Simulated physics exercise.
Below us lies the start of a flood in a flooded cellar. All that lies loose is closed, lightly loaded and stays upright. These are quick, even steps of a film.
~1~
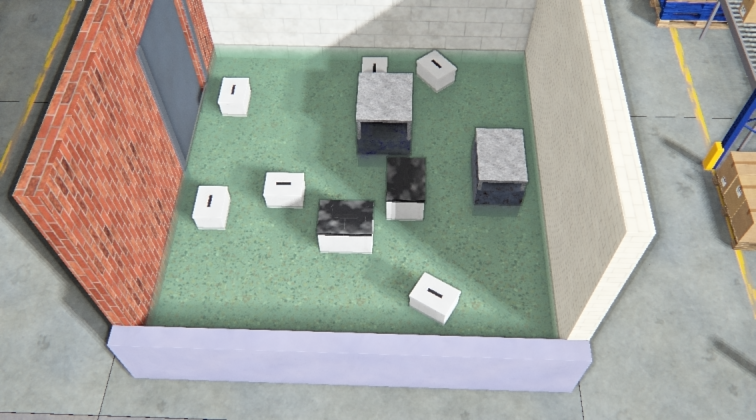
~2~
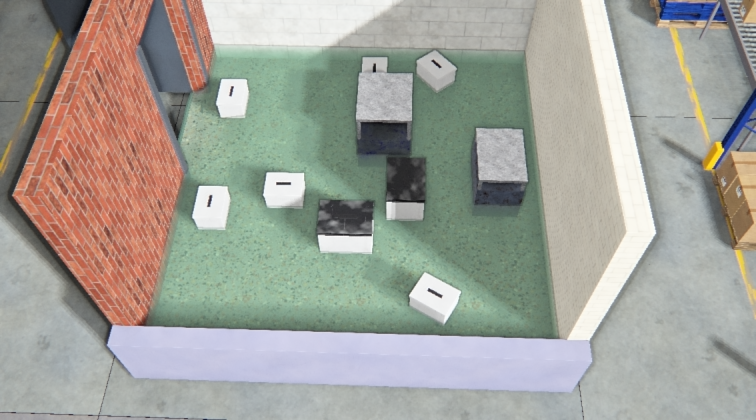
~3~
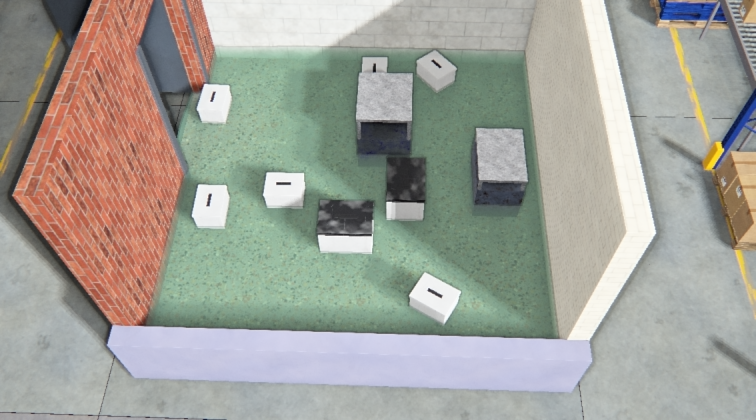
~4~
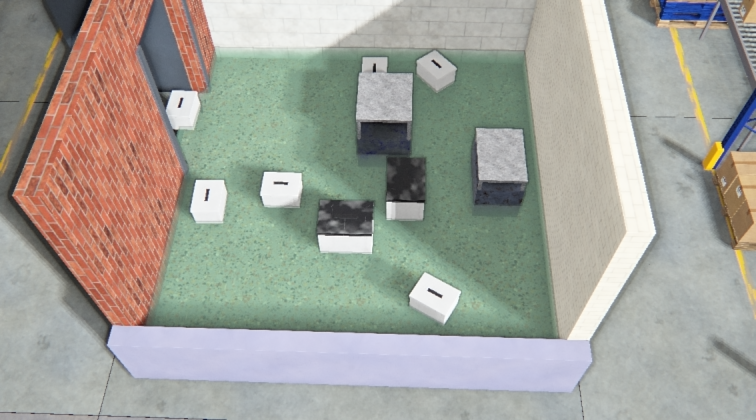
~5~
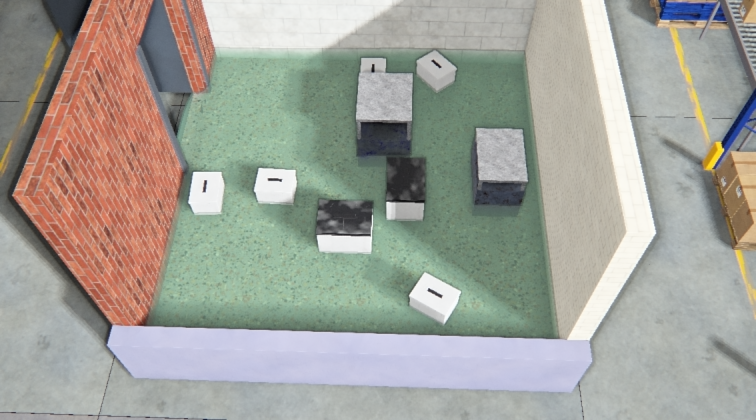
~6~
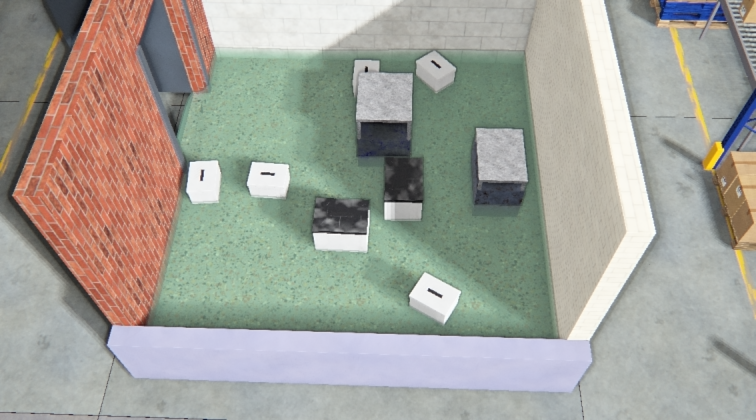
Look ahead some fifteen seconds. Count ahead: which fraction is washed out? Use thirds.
Share: Two thirds or more.
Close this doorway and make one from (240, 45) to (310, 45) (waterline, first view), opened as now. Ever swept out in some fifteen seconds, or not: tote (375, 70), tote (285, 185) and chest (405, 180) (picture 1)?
In that order: Washed out, washed out, left behind.
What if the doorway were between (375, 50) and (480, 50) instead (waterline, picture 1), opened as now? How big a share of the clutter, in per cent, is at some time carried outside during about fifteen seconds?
Near 60 in a hundred.
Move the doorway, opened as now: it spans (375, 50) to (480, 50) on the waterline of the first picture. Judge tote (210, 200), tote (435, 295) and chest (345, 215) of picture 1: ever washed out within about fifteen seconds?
As listed: No, no, still in.
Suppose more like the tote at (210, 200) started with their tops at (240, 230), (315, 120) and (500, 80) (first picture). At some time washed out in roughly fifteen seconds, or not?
As listed: Yes, yes, stays.
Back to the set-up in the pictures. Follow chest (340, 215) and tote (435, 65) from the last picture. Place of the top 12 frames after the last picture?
Near (270, 168) and (361, 64).
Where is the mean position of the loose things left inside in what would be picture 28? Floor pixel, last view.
Roughly at (293, 167).
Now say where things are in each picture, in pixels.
In the first frame, a tote at (210, 201), afloat; a tote at (284, 184) floats; 0 of 8 have shifted.
In the second frame, a tote at (210, 201), afloat; a tote at (284, 184), afloat; 0 of 8 have shifted.
In the third frame, a tote at (209, 200) floats; a tote at (284, 184), afloat; 1 of 8 have shifted.
In the fourth frame, a tote at (207, 195) floats, close to its start; a tote at (281, 184) floats, close to its start; 2 of 8 have shifted.
In the fifth frame, a tote at (205, 187) floats, close to its start; a tote at (275, 180), afloat, close to its start; 3 of 8 have shifted.
In the sixth frame, a tote at (202, 176) floats, a stride from its start; a tote at (268, 174), afloat, close to its start; 5 of 8 have shifted.
A moment on, 1 of 8 are out; 7 afloat.
Next, 3 of 8 are out; 5 afloat.
Later, 5 of 8 are out; 3 afloat.
In the end, 6 of 8 are out; 2 afloat.
